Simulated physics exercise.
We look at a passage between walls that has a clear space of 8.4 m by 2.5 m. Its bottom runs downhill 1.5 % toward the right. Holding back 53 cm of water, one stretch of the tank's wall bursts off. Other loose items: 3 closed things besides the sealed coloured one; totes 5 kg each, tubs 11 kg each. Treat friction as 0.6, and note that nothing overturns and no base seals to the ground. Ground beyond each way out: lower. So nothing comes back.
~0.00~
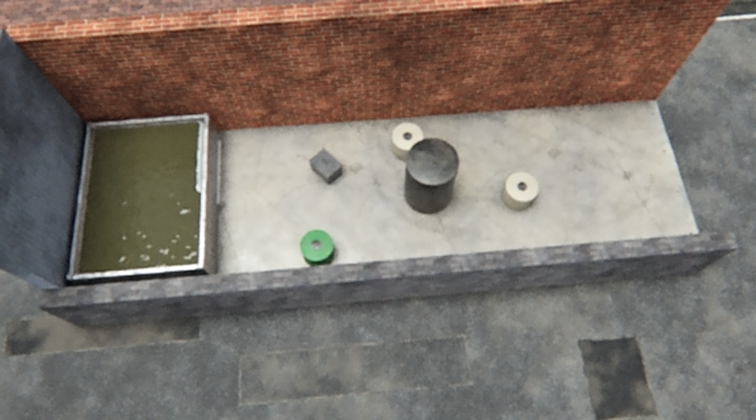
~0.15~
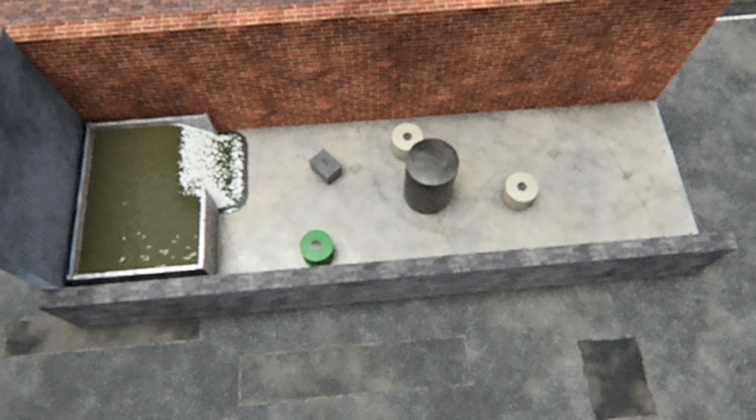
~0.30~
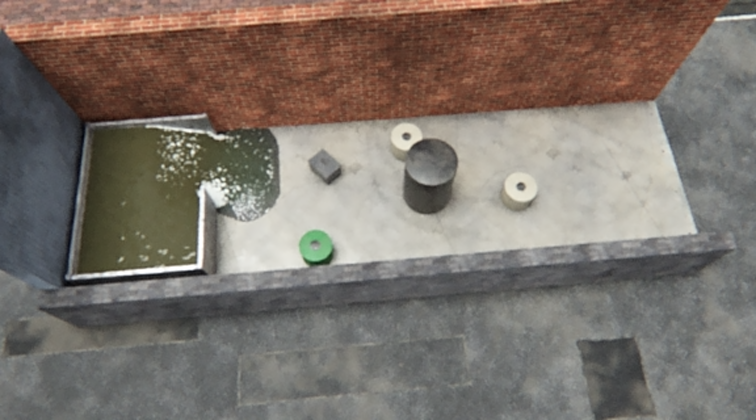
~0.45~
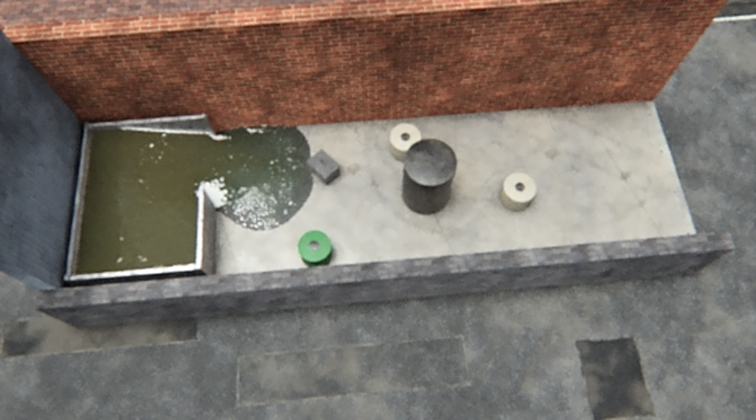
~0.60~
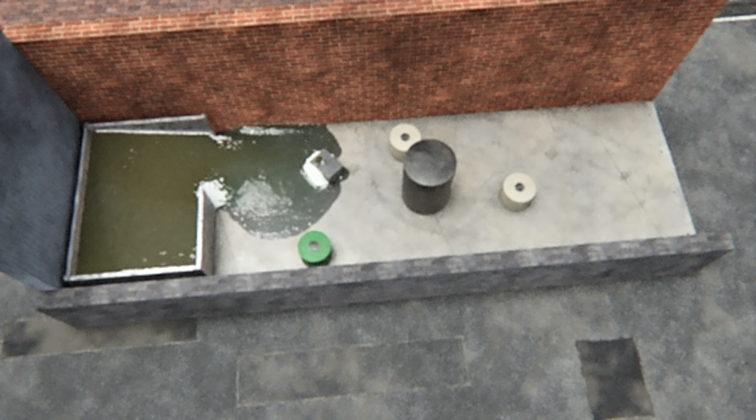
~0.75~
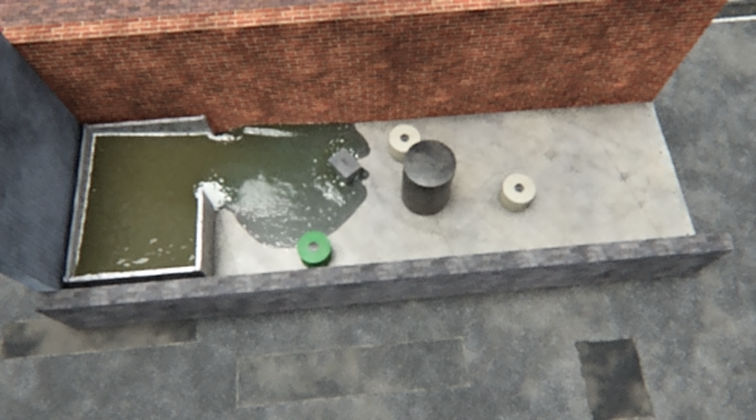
Murky water pouring through a gap in a tank's wall, spreading right across pale ground and shifting a small grey block.
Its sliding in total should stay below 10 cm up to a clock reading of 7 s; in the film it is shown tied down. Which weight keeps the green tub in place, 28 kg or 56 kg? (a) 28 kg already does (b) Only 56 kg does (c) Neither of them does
28 kg already does (a).
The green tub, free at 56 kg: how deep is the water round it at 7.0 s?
Around 4 cm.
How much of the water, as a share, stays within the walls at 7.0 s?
Close to 56 in a hundred parts remain.
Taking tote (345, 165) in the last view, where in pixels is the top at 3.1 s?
About (628, 151), give or take.
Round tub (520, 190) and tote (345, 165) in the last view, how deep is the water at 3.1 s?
Around 4 cm and 8 cm.
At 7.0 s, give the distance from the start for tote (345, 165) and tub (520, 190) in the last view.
The first one: Gone out. The second one: 10 cm.
After 1.4 s the green tub would be 0 cm from its start with 28 kg and 0 cm from its start with 56 kg; 2 cm of water round it then.
After 3.1 s the green tub would be 0 cm from its start with 28 kg and 0 cm from its start with 56 kg; 2 cm of water round it then.
After 4.9 s the green tub would be 0 cm from its start with 28 kg and 0 cm from its start with 56 kg; 5 cm of water round it then.
After 7.0 s the green tub would be 0 cm from its start with 28 kg and 0 cm from its start with 56 kg; 4 cm of water round it then.
